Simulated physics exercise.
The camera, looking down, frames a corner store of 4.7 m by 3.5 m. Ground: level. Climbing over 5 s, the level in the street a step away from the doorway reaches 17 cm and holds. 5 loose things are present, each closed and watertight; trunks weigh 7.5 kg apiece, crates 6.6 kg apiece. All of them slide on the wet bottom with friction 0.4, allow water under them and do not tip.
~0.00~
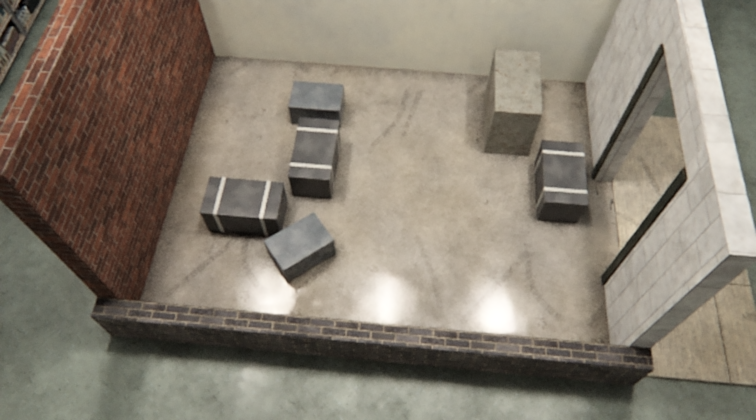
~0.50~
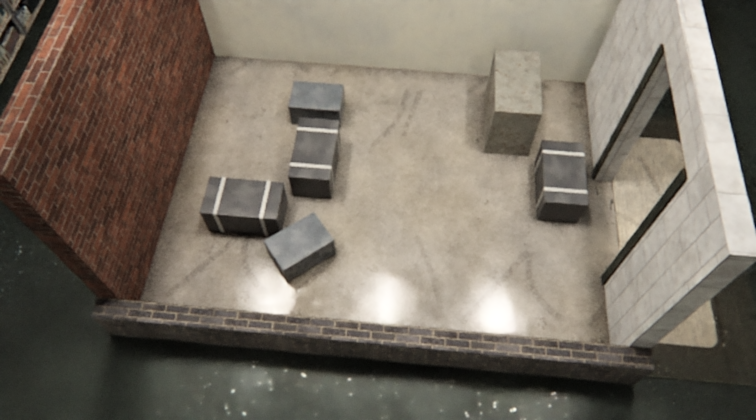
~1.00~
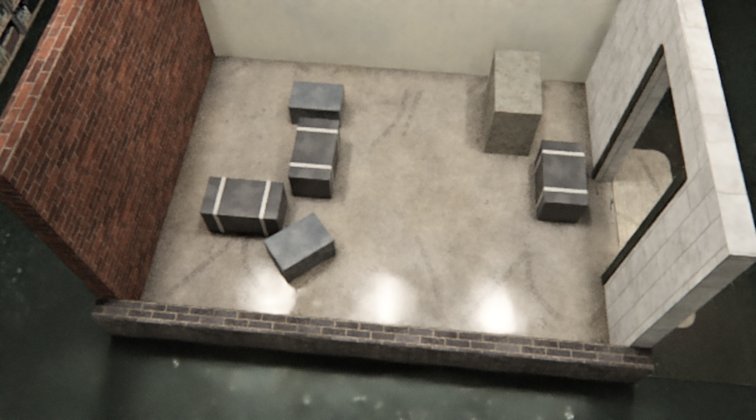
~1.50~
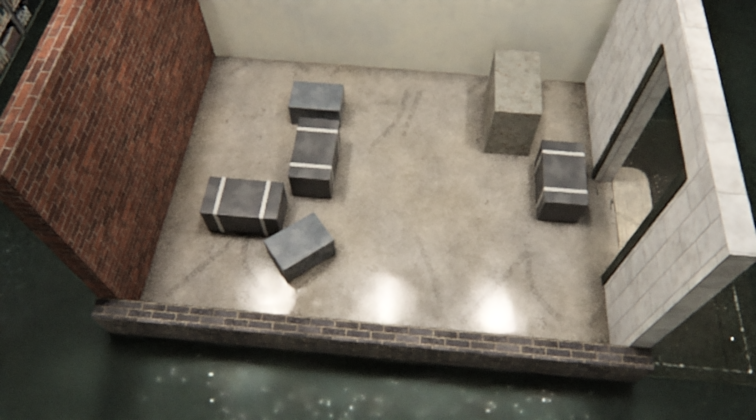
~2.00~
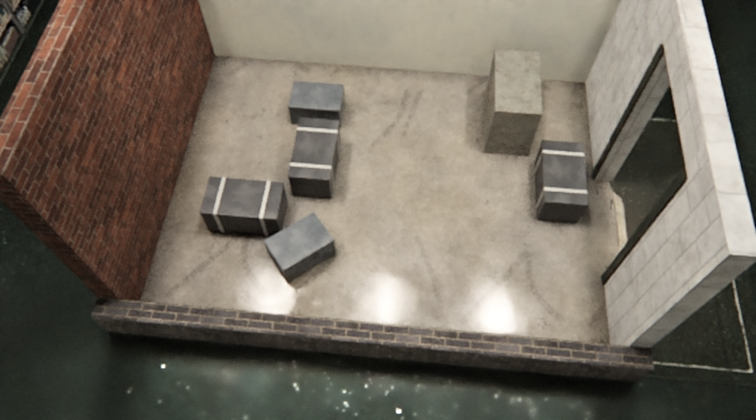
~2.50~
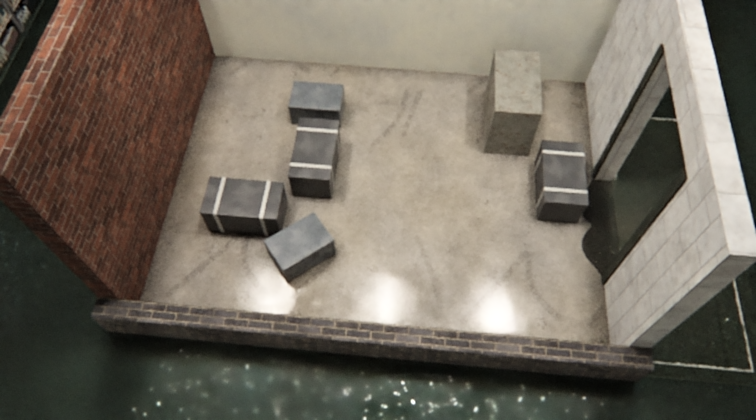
A walled room with strapped trunks stays still as dark water spreads outside and enters the doorway.
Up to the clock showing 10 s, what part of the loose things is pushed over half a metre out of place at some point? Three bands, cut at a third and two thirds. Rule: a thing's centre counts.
The result will fall in the upper range, two thirds or past it.
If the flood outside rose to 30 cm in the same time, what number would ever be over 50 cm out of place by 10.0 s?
You'd get 5 in that case.
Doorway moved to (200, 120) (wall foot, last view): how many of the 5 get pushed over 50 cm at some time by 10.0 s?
The answer would then be 2.
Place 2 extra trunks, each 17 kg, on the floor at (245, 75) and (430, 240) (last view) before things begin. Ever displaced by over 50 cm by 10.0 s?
Taking them in order, the first is below the threshold and the second is above the threshold.
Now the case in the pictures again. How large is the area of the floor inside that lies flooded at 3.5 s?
About 1.0 m2.
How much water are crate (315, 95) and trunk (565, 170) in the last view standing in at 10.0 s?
Around 5 cm and 5 cm.
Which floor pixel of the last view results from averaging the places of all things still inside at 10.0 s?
That lands at roughly (239, 135).
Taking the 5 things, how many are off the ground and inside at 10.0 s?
5 at that moment.
After 3.5 s 0 of 5 are over 50 cm from their spots; 0 afloat.
After 4.5 s 0 of 5 are over 50 cm from their spots; 0 afloat.
After 7.0 s 1 of 5 are over 50 cm from their spots; 0 afloat.
After 10.0 s 5 of 5 are over 50 cm from their spots, and 5 have been at some point; 5 afloat.
